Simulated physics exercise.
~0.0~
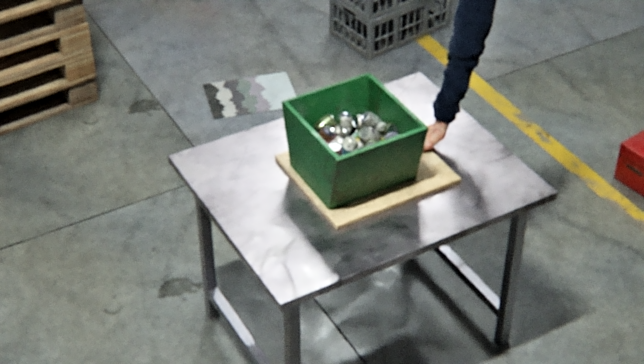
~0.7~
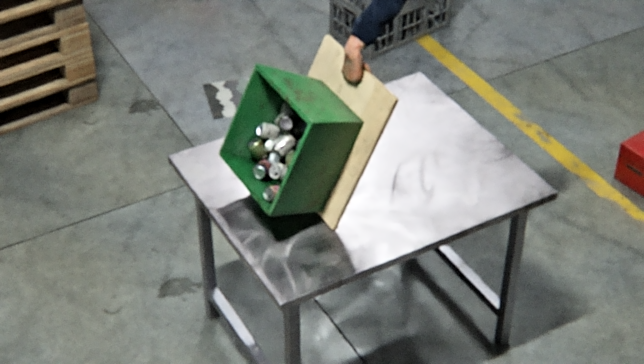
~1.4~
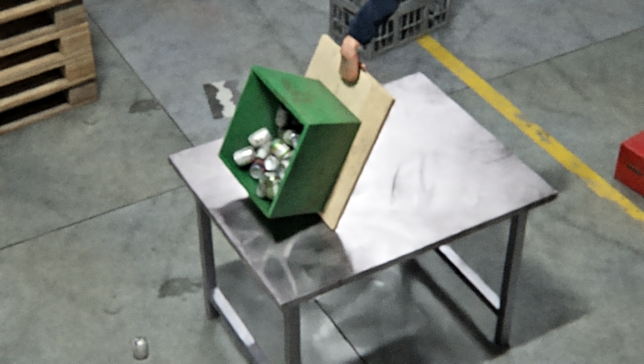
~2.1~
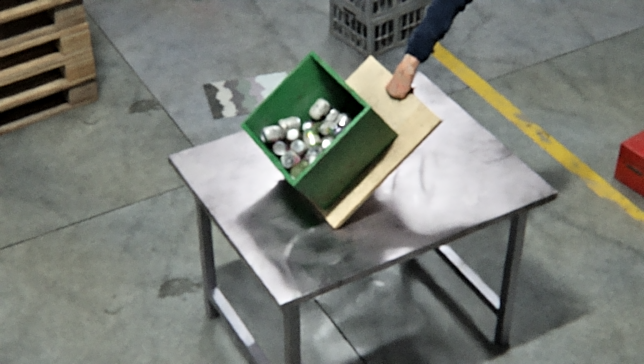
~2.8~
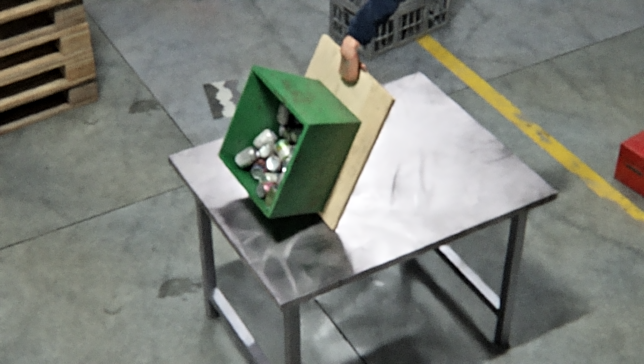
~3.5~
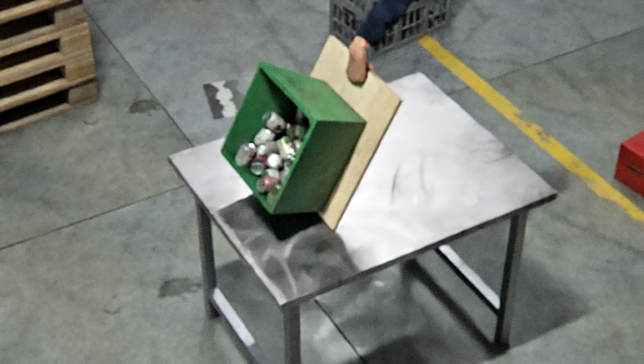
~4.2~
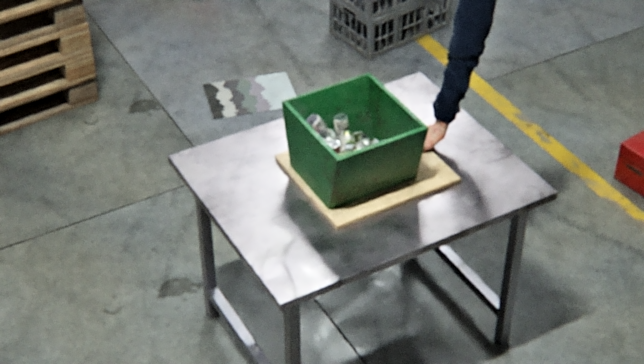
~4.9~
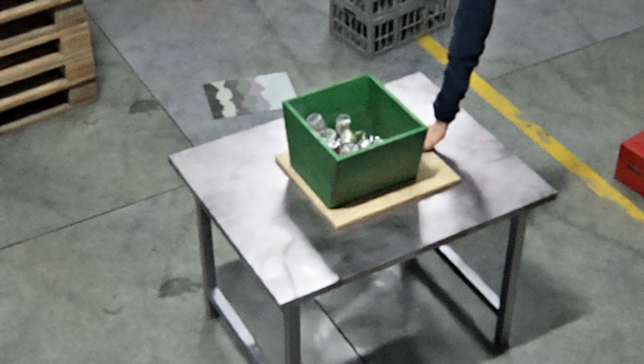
On a metal table, a hand repeatedly tips and lowers a green box of cans.
